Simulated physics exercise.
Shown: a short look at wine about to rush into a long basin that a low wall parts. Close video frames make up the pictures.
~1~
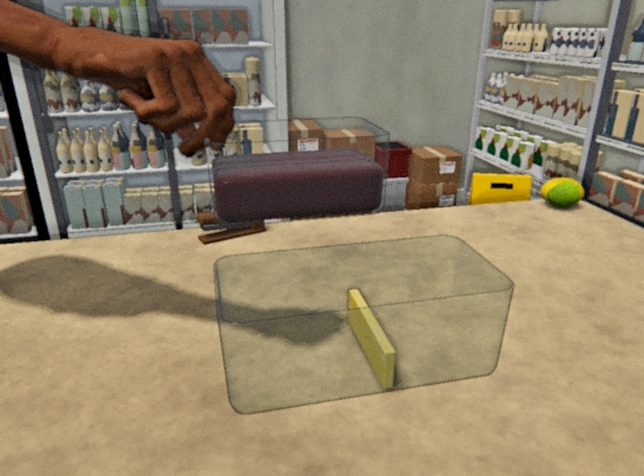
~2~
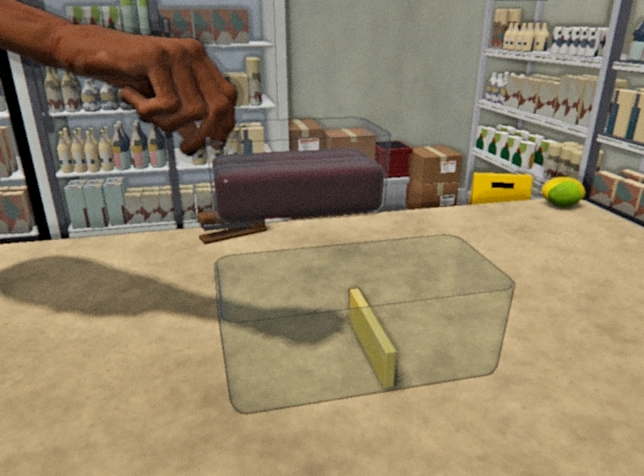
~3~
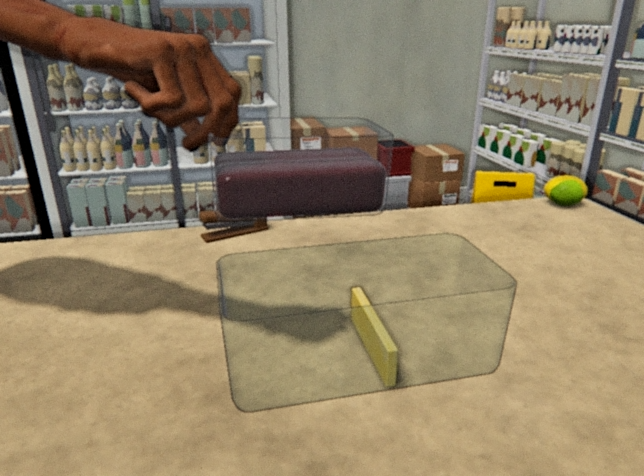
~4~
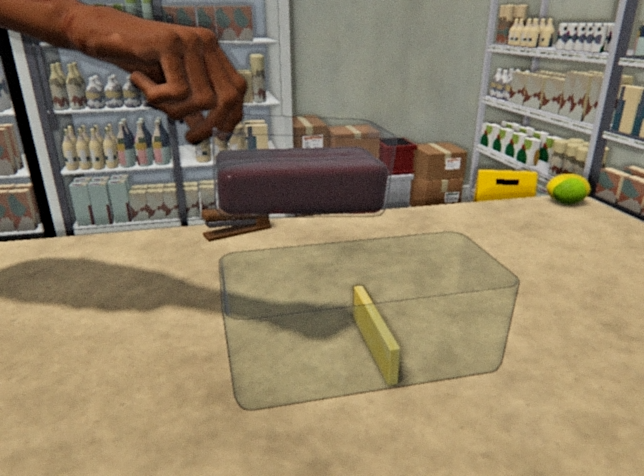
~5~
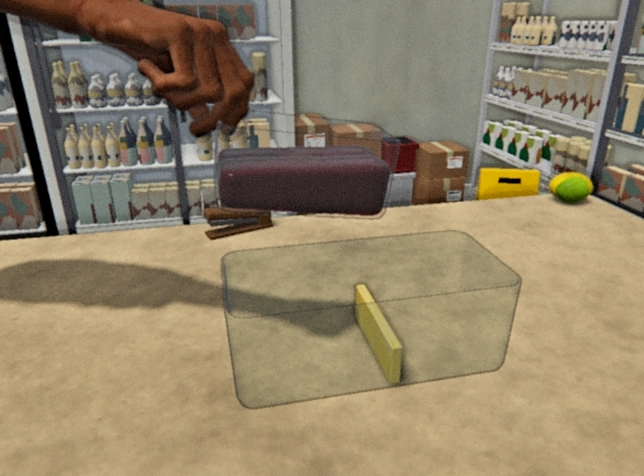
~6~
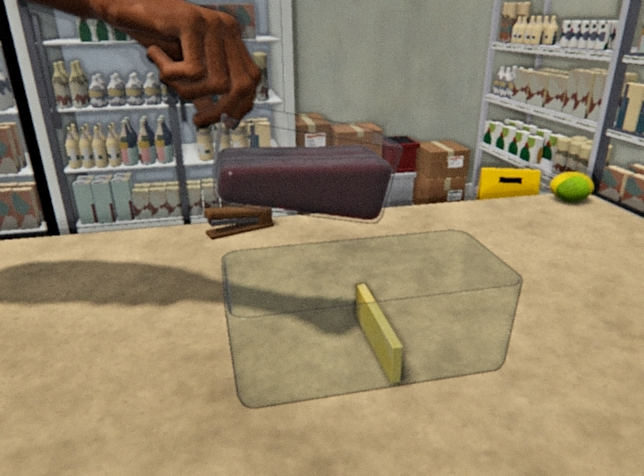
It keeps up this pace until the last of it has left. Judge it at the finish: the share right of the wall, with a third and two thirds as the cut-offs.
At the finish, the right of the wall has over two thirds.
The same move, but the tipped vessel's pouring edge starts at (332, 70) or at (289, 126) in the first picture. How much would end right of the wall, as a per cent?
About 60 per cent, then about 5 per cent.
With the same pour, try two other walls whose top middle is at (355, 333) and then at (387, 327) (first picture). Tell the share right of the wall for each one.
First some 90, then 65 per cent.
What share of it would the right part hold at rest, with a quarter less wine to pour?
Roughly 75 in a hundred.
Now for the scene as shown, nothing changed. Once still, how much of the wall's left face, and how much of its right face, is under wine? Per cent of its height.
The left reads 10 in a hundred and the right 60 in a hundred.
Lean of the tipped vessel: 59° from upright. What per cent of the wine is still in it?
60 per cent or so.
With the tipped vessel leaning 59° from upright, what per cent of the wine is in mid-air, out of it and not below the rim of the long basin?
That comes to near 30 percent.
A moment on, the tilt is 59° and 61 per cent is still to pour, 0 is left of the wall and 11 right of it.
Next, the tilt is 88° and 19 per cent is still to pour, 2 is left of the wall and 70 right of it.
Then the tilt is 95° and 4 per cent is still to pour, 11 is left of the wall and 82 right of it.
Later the tilt is 95° and 1 per cent is still to pour, 16 is left of the wall and 82 right of it.
In the end 17 per cent lies left of the wall, 82 right of it and 0 outside.
